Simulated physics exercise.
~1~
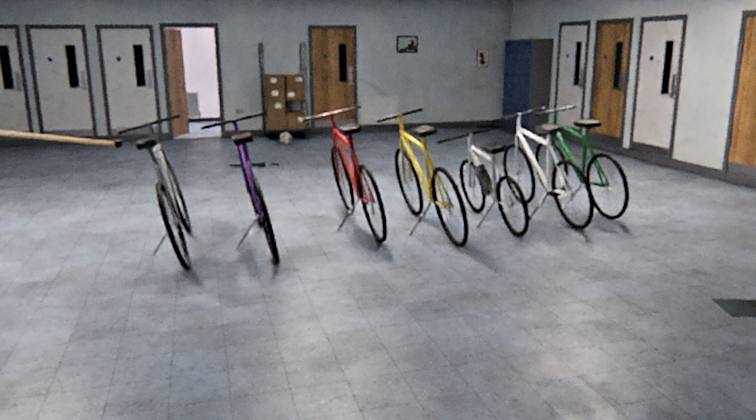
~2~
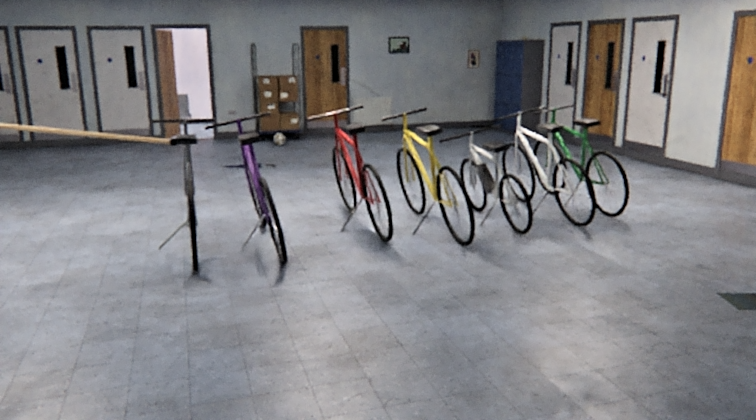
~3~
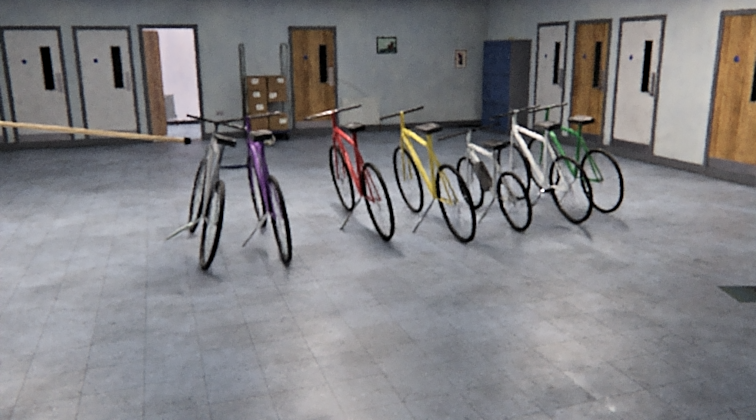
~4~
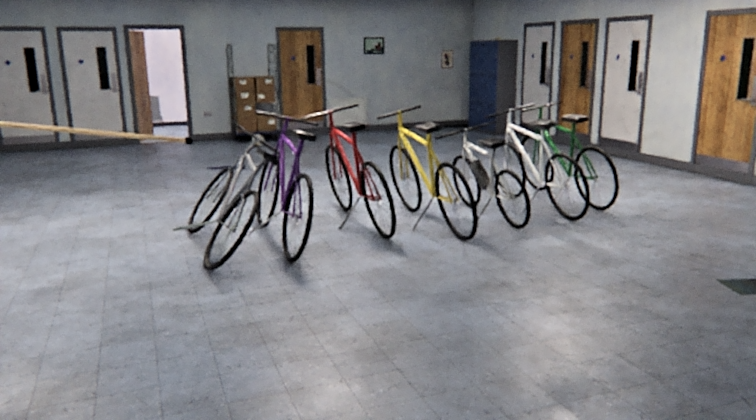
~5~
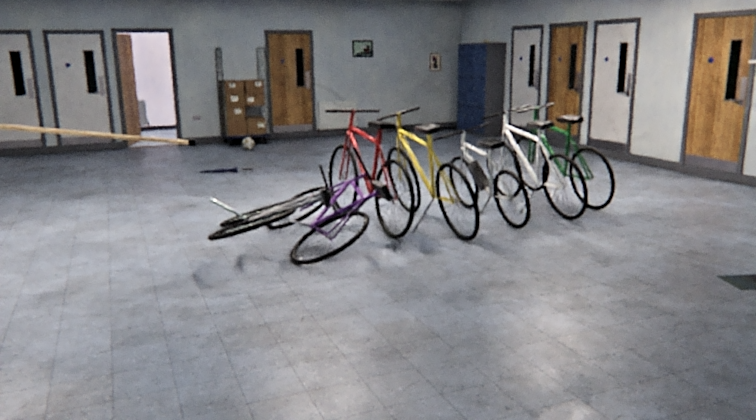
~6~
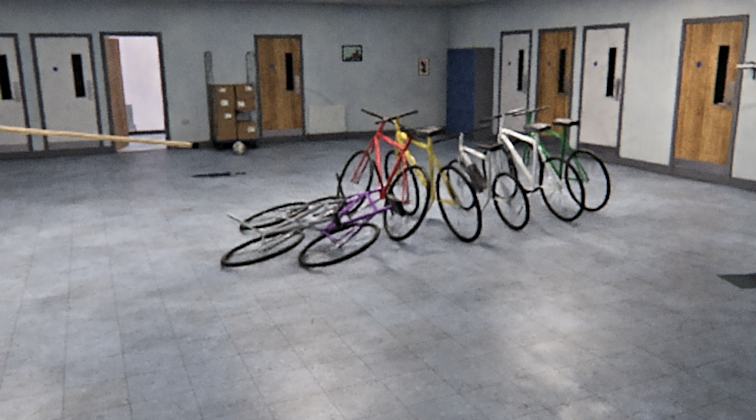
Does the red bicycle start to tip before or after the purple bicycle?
It starts after. The purple bicycle is already tilting to the right while the red one still stands in its place.
